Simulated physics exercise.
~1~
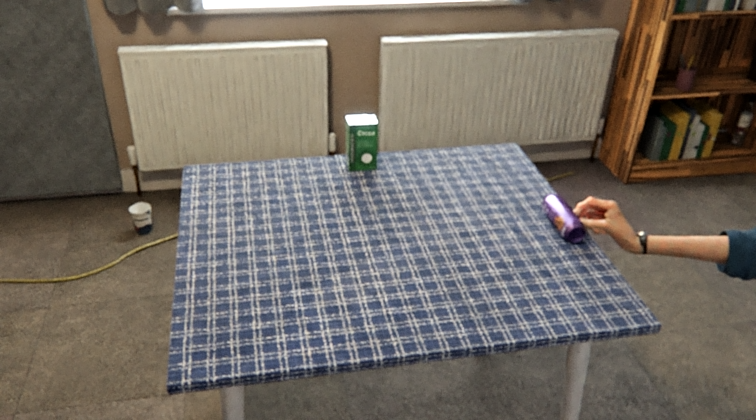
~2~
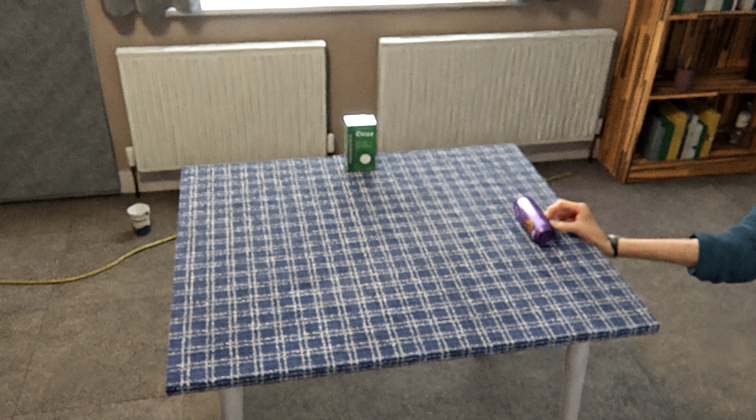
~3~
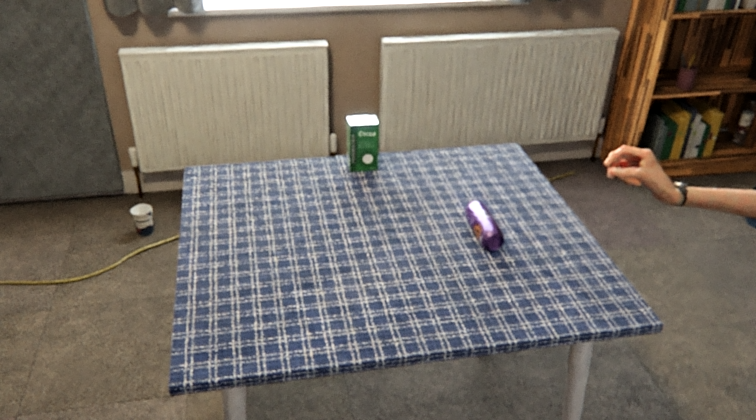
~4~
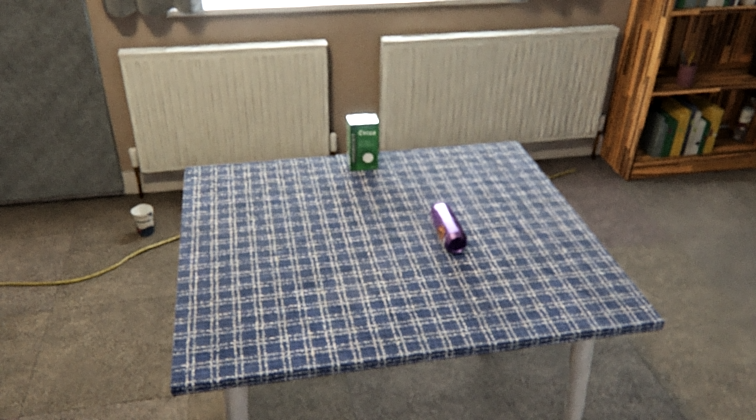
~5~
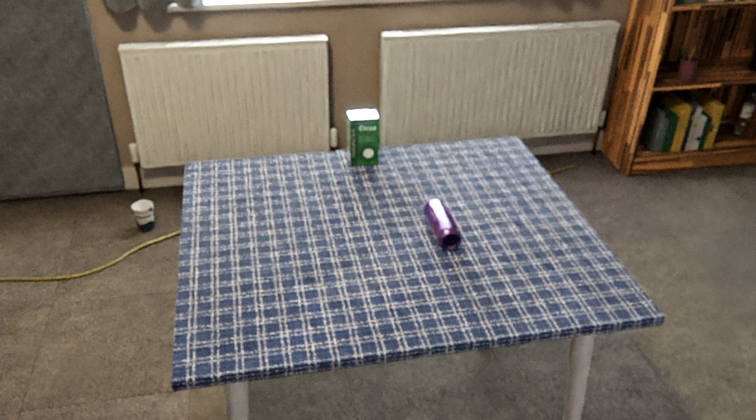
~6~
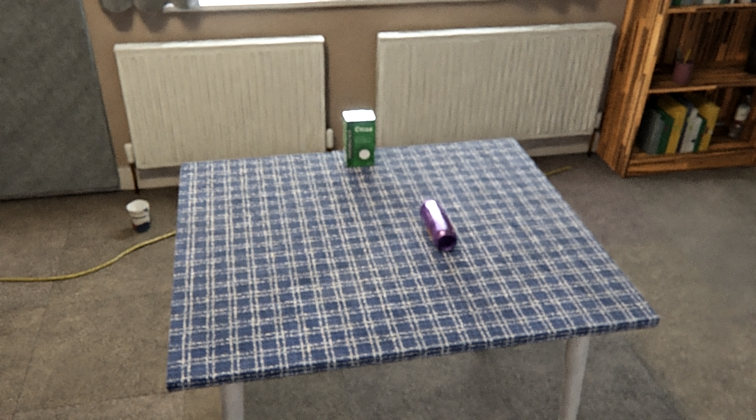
A hand reaches in from the right, holding a purple can on its side near the right edge of a table, seen from slightly above in a carpeted room. The table has a blue and white checked cover, with a green carton standing at its far edge, radiators behind and a wooden bookcase at the right. The hand pushes the can leftward, then lets go and draws back out of view. The can rolls on toward the middle, slows and comes to rest on its side, still on the table, while the carton stays in place.
